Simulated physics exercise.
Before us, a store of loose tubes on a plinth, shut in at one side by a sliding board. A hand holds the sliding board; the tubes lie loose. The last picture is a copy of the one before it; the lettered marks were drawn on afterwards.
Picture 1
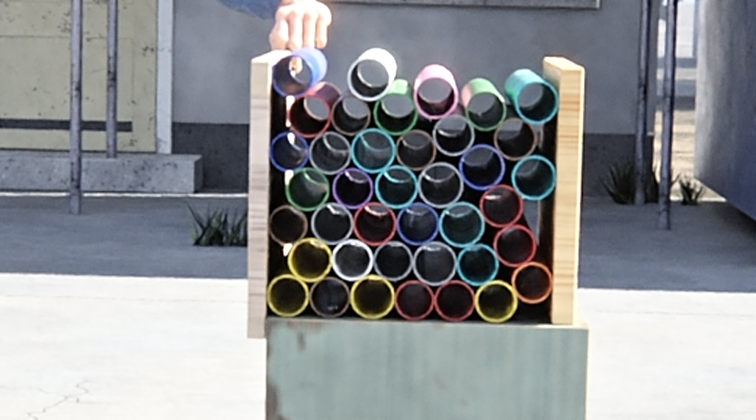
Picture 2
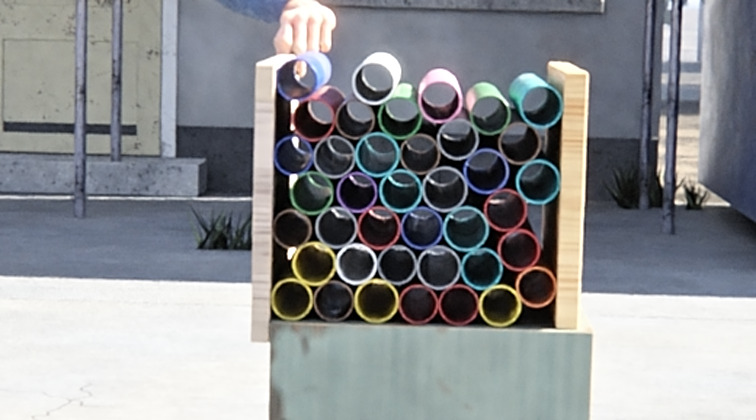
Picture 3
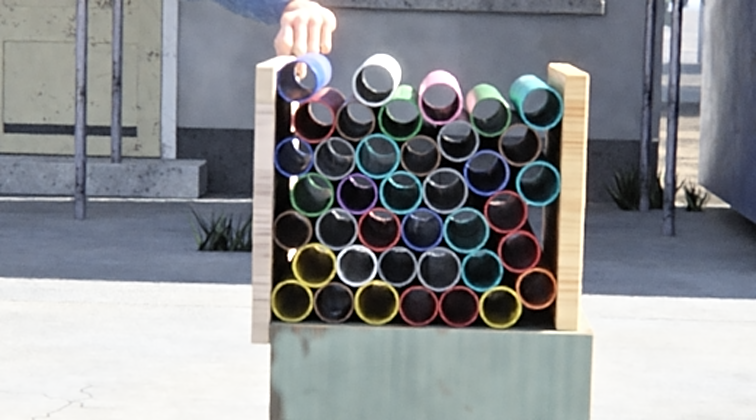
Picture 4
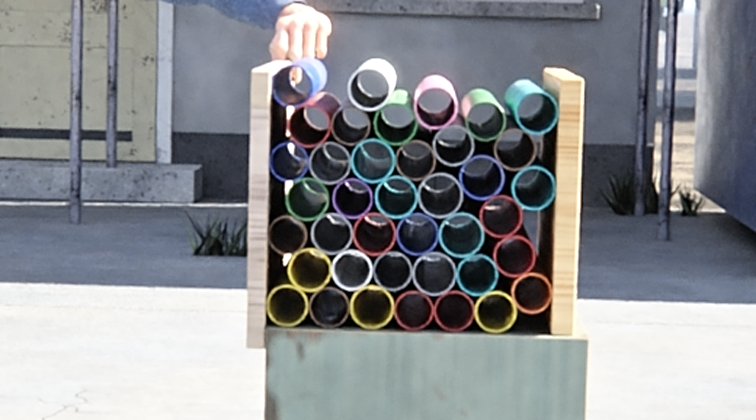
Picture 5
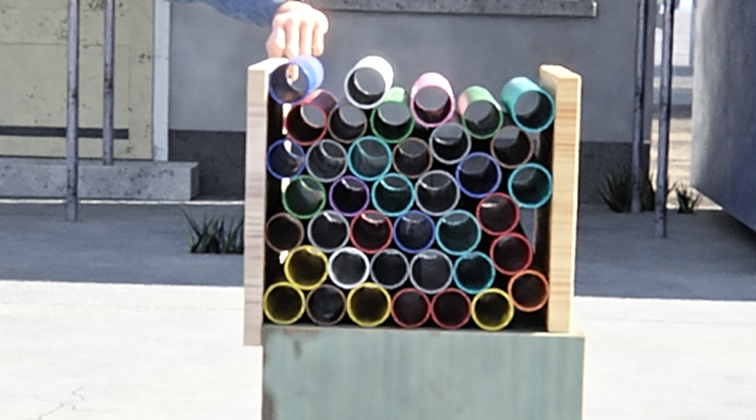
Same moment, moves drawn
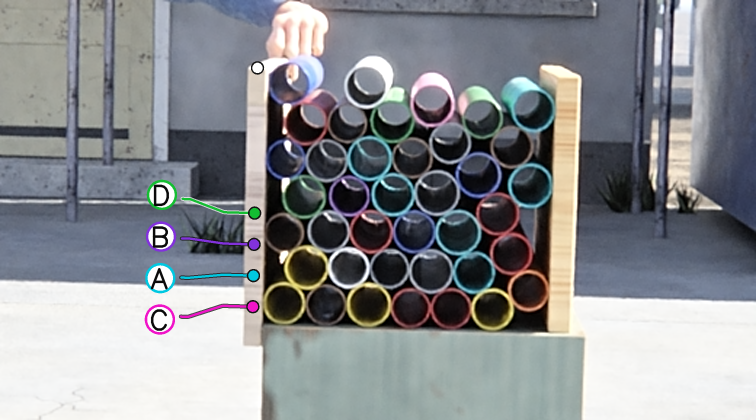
Nothing in the stack of tubes visibly shifts, while the view itself jogs slightly down and right, then back left, facing the open ends straight on in a sunlit paved yard before a grey building. Blue, white, pink, green and turquoise tubes top the pile between pale wooden boards on a grey-green plinth, with yellow and red ones below. A hand stays on the left board's top.
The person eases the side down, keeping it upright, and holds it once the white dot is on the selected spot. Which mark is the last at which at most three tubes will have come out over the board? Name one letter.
At most to B.
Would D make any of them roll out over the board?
At D: Yes.
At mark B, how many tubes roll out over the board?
It comes to three.
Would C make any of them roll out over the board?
Yes, at C.
On the copy, A at (253, 276); B at (254, 245); C at (253, 307); D at (255, 213); the white dot at (258, 68).
On B. First, top of the board (266, 146).
Then, top of the board (264, 233).
Finally, top of the board (264, 243), three out over the board.
By contrast, A more than three out over the board; C more than three out over the board; D three out over the board.
